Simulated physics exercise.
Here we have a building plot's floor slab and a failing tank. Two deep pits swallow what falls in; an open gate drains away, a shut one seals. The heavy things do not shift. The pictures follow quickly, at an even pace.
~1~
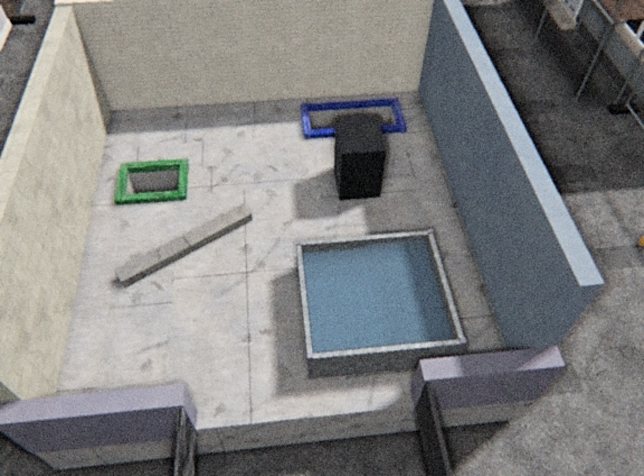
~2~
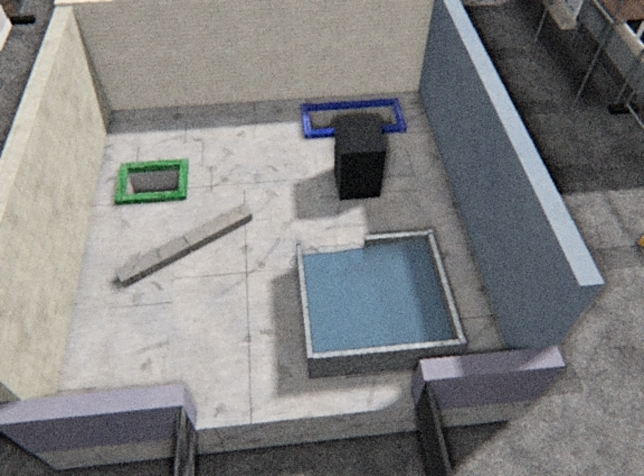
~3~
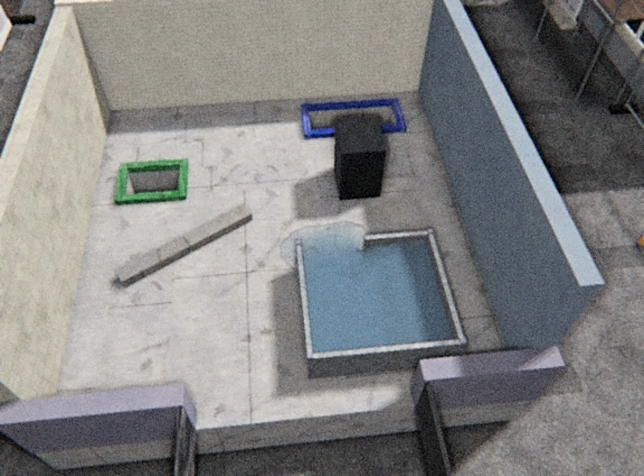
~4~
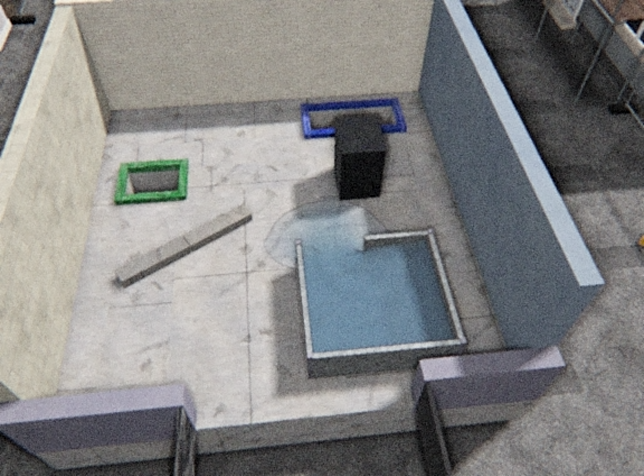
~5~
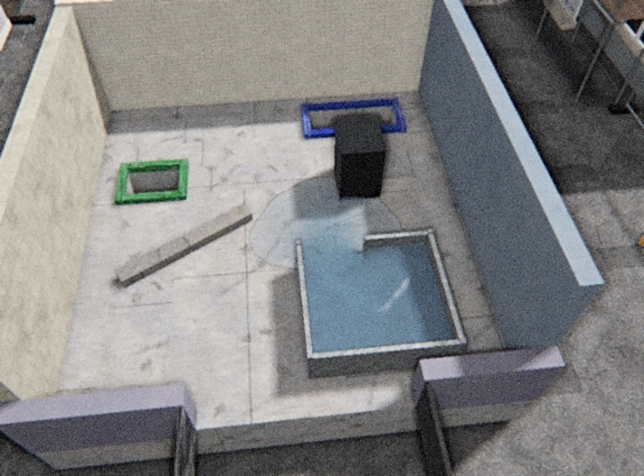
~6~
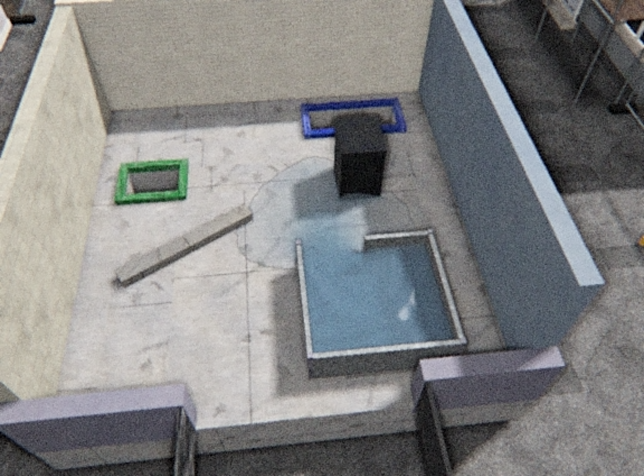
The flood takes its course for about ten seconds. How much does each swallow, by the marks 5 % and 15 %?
In the end: The gate takes not even 5 %; the green pit takes not even 5 %; the blue pit takes not even 5 %.
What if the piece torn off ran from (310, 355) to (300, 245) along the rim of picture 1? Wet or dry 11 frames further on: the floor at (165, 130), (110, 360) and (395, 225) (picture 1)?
One after the other: No water, flooded, no water.
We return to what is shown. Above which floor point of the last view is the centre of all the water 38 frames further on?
Near (289, 210).
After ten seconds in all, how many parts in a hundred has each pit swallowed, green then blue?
Roughly 0 per cent, then 2 per cent.
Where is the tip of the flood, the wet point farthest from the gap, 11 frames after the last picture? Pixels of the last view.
Around (183, 109).
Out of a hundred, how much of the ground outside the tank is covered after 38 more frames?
Roughly 70 per cent.
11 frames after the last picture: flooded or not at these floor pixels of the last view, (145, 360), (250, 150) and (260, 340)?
In turn: Clear, flooded, not flooded.
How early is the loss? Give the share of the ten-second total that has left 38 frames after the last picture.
Some 40 per cent.
A moment on, water covers 25 % of the floor; the gate 0 %, the green pit 0 %, the blue pit 0 %.
Next, water covers 40 % of the floor; the gate 0 %, the green pit 0 %, the blue pit 1 %.
Then, water covers 55 % of the floor; the gate 0 %, the green pit 0 %, the blue pit 2 %.
Later, water covers 70 % of the floor; the gate 0 %, the green pit 0 %, the blue pit 2 %.
In the end, water covers 85 % of the floor; the gate 3 %, the green pit 0 %, the blue pit 2 %.
